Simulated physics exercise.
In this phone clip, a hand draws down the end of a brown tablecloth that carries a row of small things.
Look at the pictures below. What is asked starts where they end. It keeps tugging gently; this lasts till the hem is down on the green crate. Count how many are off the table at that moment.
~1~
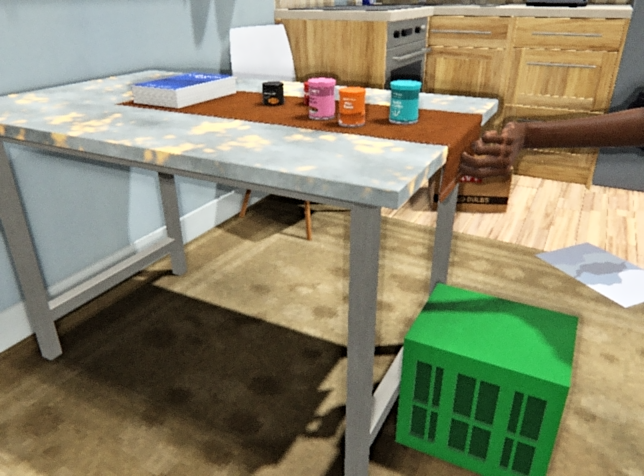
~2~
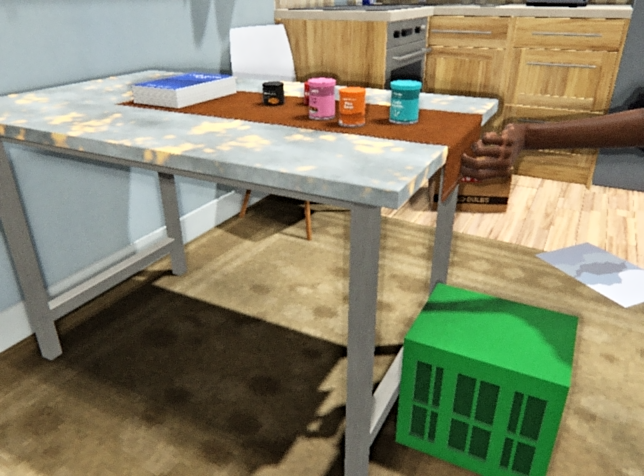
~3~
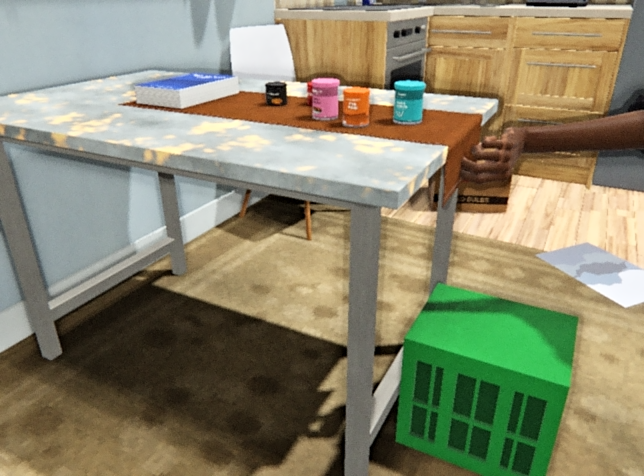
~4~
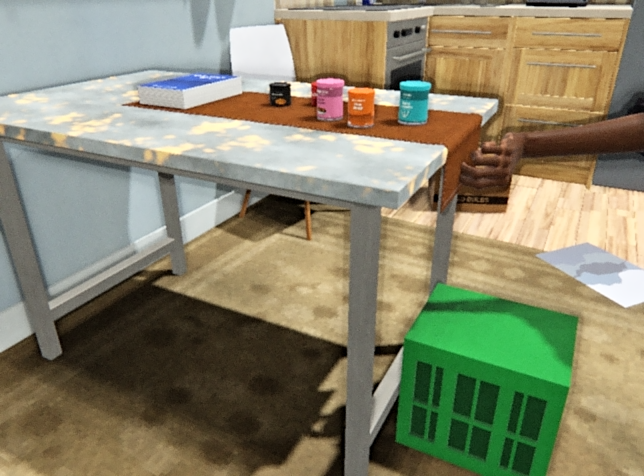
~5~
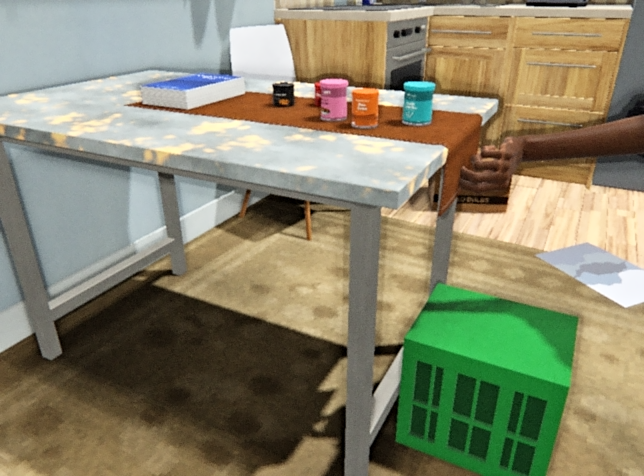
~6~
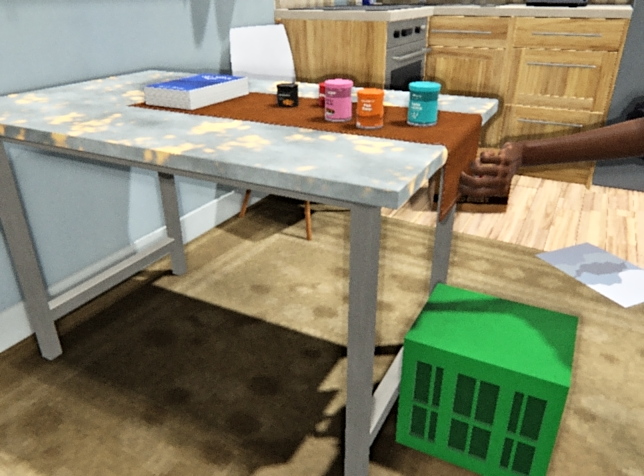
The count of things that fall is three.
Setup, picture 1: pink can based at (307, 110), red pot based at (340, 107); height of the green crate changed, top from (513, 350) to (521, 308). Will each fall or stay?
Outcome: Pink can keeps its perch; red pot keeps its perch.
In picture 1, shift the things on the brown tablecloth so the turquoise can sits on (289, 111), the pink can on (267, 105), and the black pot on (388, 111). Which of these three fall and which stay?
Result - turquoise can retained; pink can retained; black pot lost.
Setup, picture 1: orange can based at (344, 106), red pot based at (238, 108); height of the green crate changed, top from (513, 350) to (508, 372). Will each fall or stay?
The orange can does not stay aboard, and the red pot stays aboard.
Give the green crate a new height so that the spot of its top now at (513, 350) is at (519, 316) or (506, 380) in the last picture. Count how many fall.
If so, 2 and 4.
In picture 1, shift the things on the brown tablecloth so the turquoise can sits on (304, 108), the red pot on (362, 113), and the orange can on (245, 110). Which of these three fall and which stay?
Short version: Turquoise can stays, red pot drops, orange can stays.
Early on, hem near (455, 246); turquoise can gone.
Midway, hem on the crate; turquoise can and orange can gone.
Finally, hem on the crate; turquoise can, orange can and pink can gone. It carries off three.
